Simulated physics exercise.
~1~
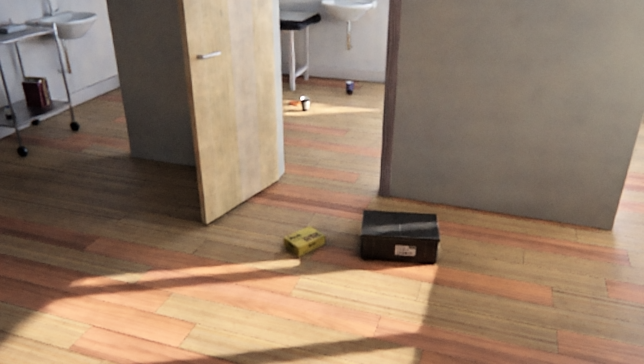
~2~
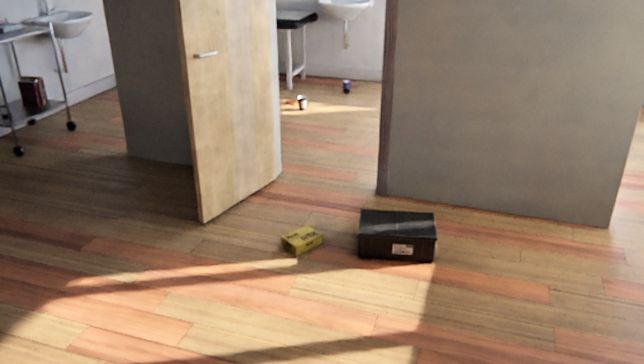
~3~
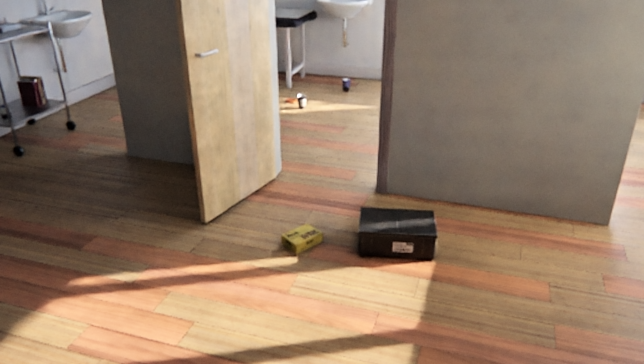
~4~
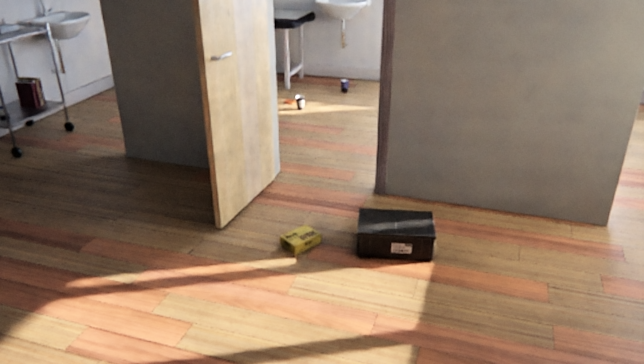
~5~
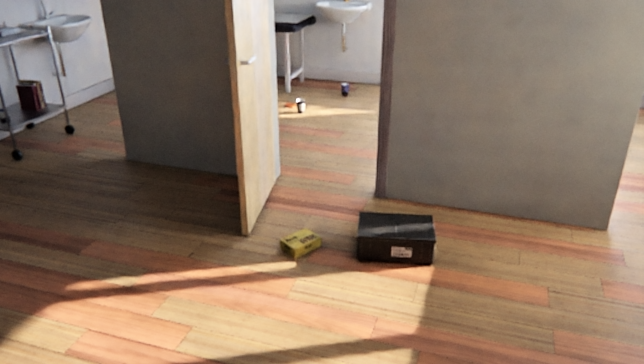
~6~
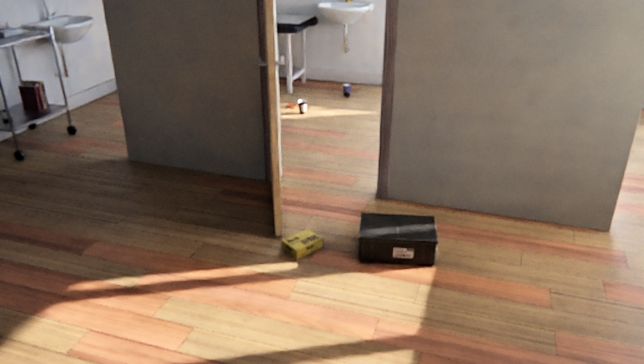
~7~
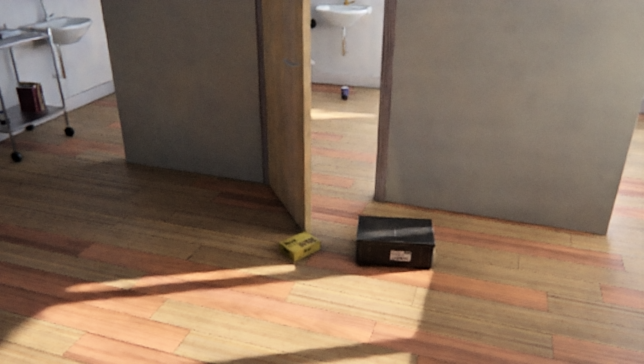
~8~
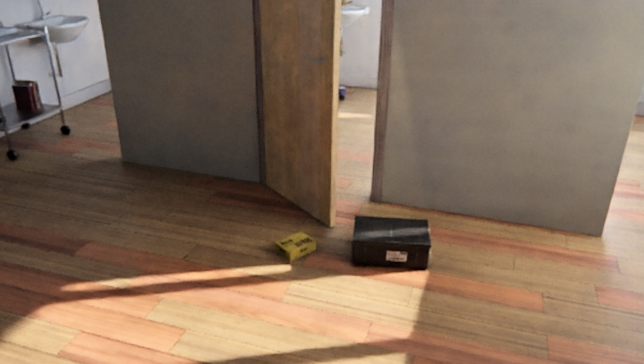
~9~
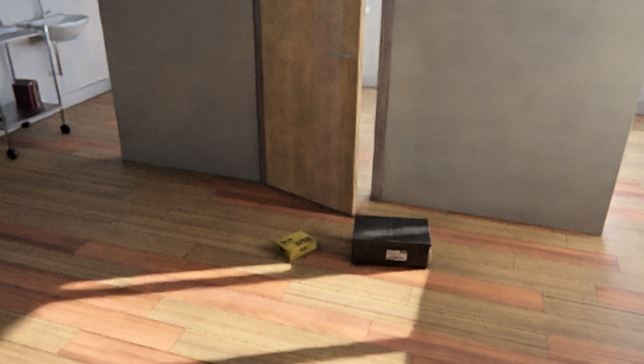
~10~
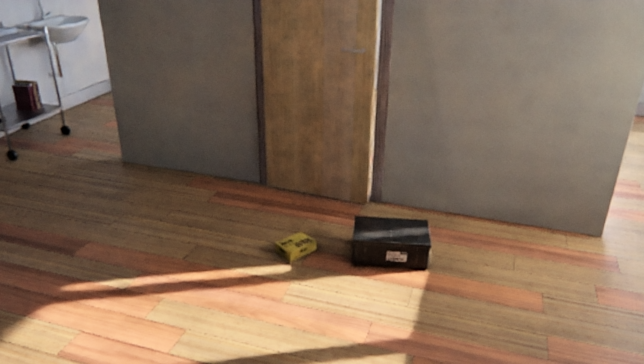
To begin with, a pale wooden door stands wide open in a grey partition, with a small yellow packet and a black box resting on the wooden floor in front of it. Through the doorway, a white sink and a few small items on the floor are visible. The door then starts to swing from left to right, turning edge-on before its other face comes into view. It passes behind the packet and the box without shifting either, steadily hiding the room beyond. Finally, the door closes up to its frame, while both objects remain where they were.
